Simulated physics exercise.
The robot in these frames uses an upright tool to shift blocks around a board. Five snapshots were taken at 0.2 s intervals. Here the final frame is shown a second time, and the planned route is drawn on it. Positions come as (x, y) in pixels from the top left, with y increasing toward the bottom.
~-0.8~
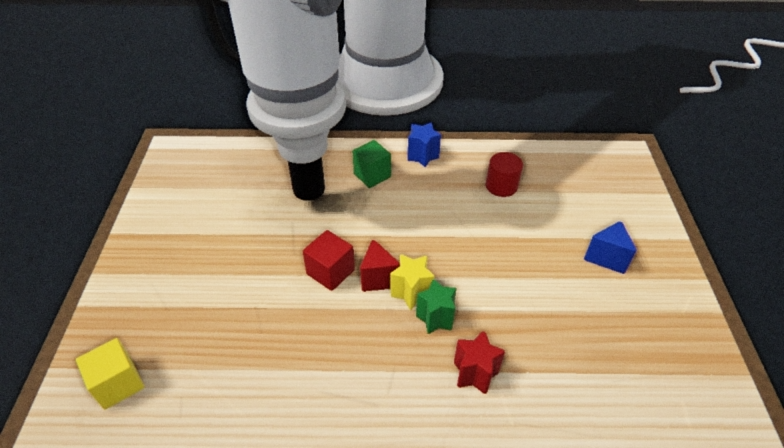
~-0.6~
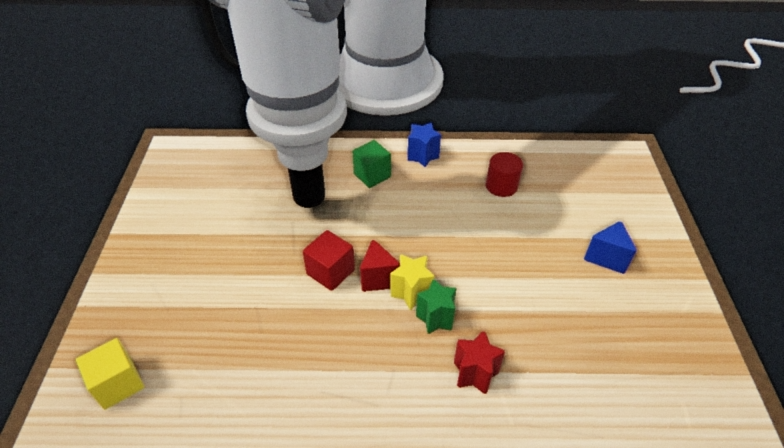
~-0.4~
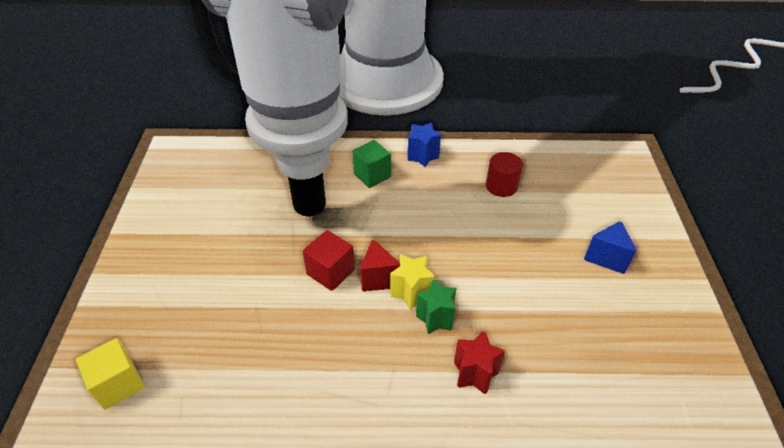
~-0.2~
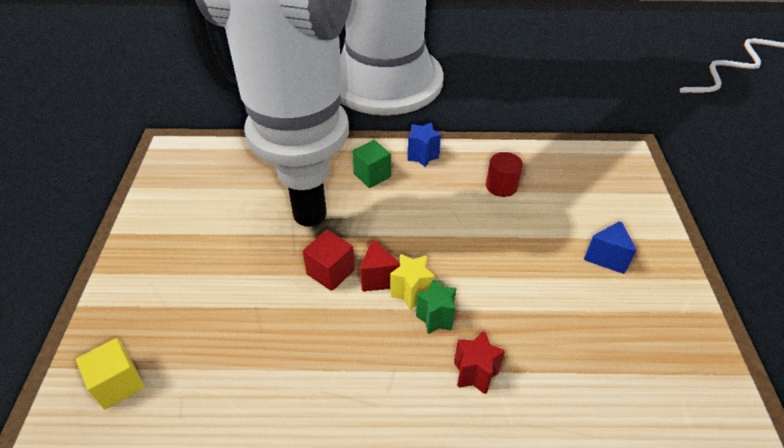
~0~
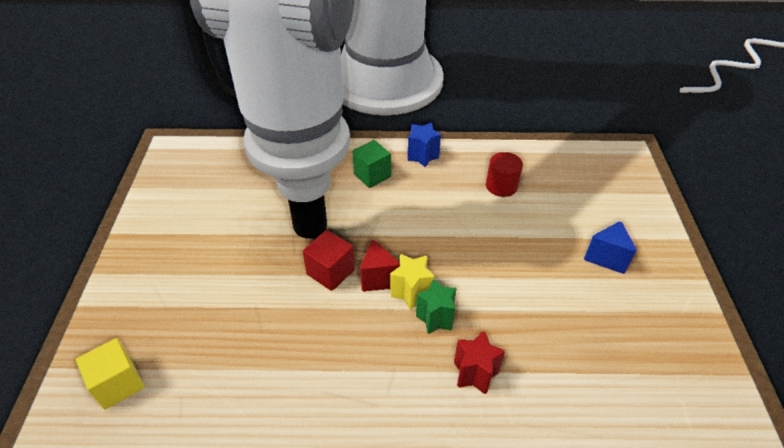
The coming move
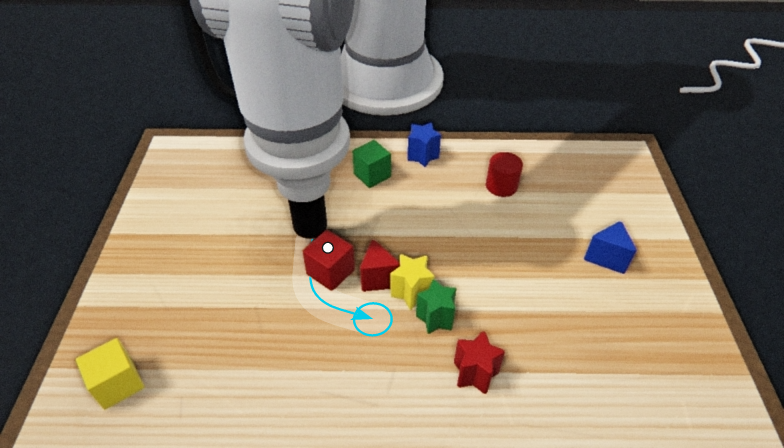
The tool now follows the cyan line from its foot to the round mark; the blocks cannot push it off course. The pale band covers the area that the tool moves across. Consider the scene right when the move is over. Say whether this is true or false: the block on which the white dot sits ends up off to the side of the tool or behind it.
The claim does not hold.
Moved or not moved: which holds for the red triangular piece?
If the tool follows that path, the red triangular piece ends up shifted.
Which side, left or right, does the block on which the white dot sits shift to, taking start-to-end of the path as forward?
Its shift is leftward.
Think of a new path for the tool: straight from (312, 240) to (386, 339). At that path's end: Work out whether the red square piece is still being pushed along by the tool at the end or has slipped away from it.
It is off to the side or behind.
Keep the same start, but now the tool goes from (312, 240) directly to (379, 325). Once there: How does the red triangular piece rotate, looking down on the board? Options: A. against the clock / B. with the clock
Answer: A.
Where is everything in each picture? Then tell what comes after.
In the first picture, tool's lower end at (309, 191); red square piece at (328, 248); red triangular piece at (378, 256); yellow star-shaped block at (413, 269); green star-shaped block at (439, 295).
In the second picture, tool at (310, 198); blocks still.
In the third picture, tool at (310, 206); blocks still.
In the fourth picture, tool at (310, 216); blocks still.
In the fifth picture, tool at (311, 227); red square piece at (328, 248); red triangular piece at (378, 256); yellow star-shaped block at (413, 269); green star-shaped block at (439, 295).
Drawn move, from (312, 240) via (310, 274) and (329, 305), ending at (373, 319); the dot is on the red square piece.
The first path, step by step. One third of the way, tool at (308, 262); red square piece at (338, 267), turned 20° anticlockwise.
Two thirds of the way, tool at (328, 293); red square piece at (369, 290), turned 50° anticlockwise; red triangular piece at (388, 260), turned 60° anticlockwise; yellow star-shaped block at (422, 267).
At the end, tool at (372, 307); red square piece at (412, 304), turned 40° anticlockwise; red triangular piece at (390, 260), turned 70° anticlockwise; yellow star-shaped block at (426, 267); green star-shaped block at (454, 297).
